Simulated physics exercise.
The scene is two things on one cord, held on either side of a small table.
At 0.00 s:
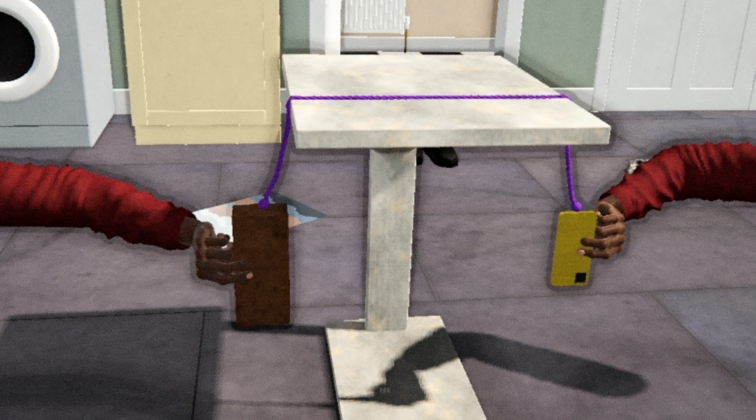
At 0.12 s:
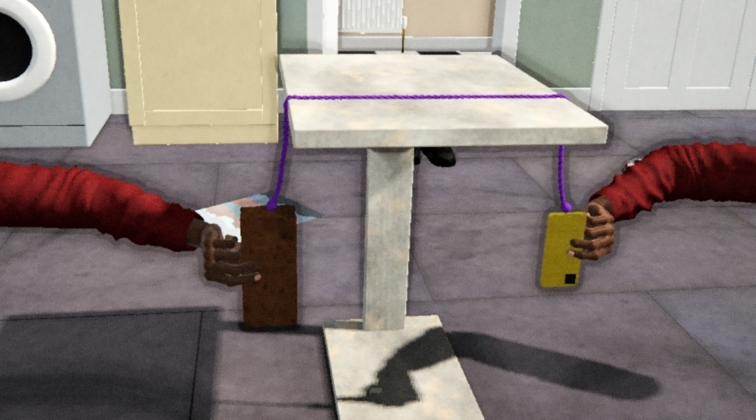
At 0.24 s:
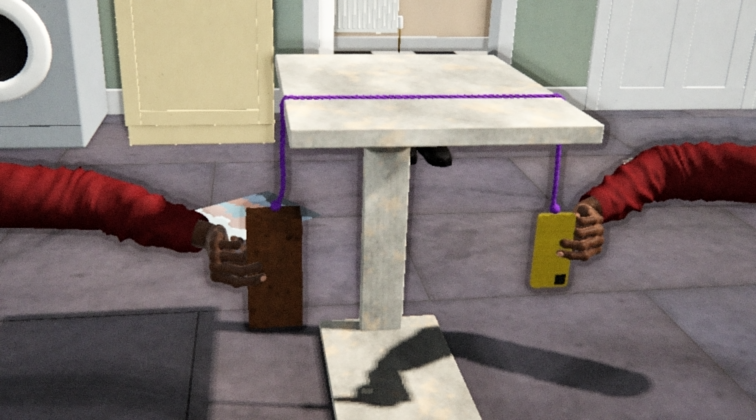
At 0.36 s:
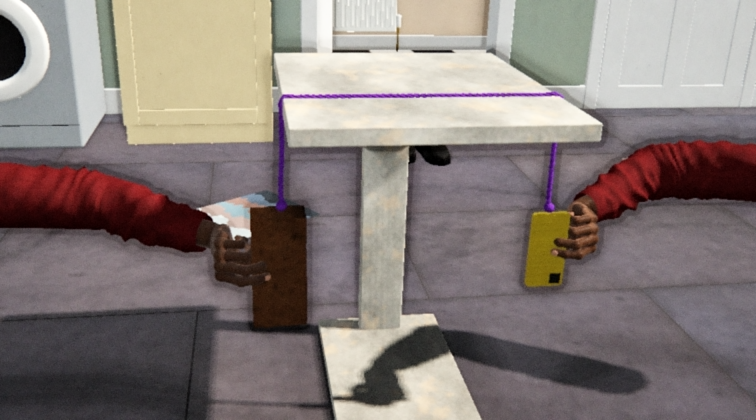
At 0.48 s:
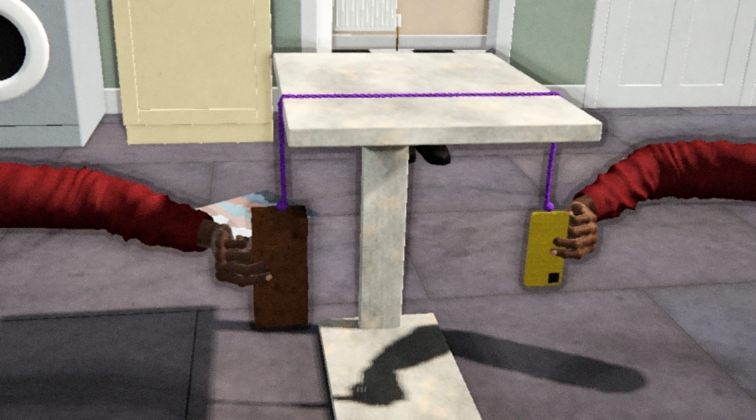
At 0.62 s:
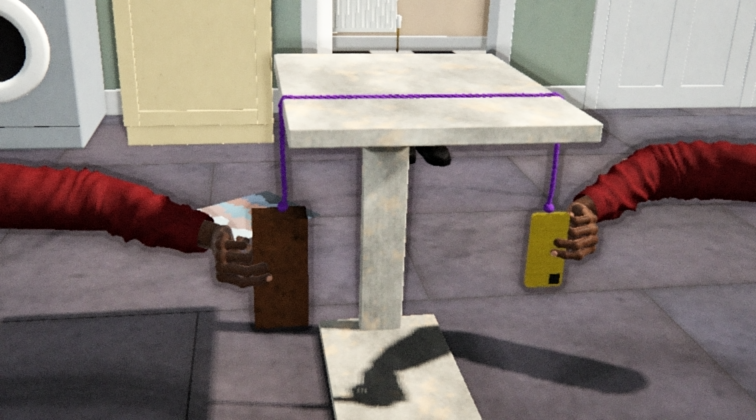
Two dark-skinned hands in red sleeves hold a brown brick at left and a yellow phone at right, joined by a purple cord draped across a pale, stone-like table. The view looks slightly down on a grey-tiled room with a cream cabinet and a white appliance behind. The hands shift both objects slightly inward, straightening the cord's hanging ends, then stay nearly still.
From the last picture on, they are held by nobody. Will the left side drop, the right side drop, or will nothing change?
The left side drops.
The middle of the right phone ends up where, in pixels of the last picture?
It settles near (596, 120).
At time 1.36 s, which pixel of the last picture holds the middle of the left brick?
Roughly (290, 369).
After 0.98 s, left brick lower near (285, 345); right phone higher near (550, 173).
After 1.36 s, left brick lower near (290, 369); right phone higher near (596, 120).
At rest, left brick lower near (287, 369); right phone higher near (596, 120). The cord goes down on the left.
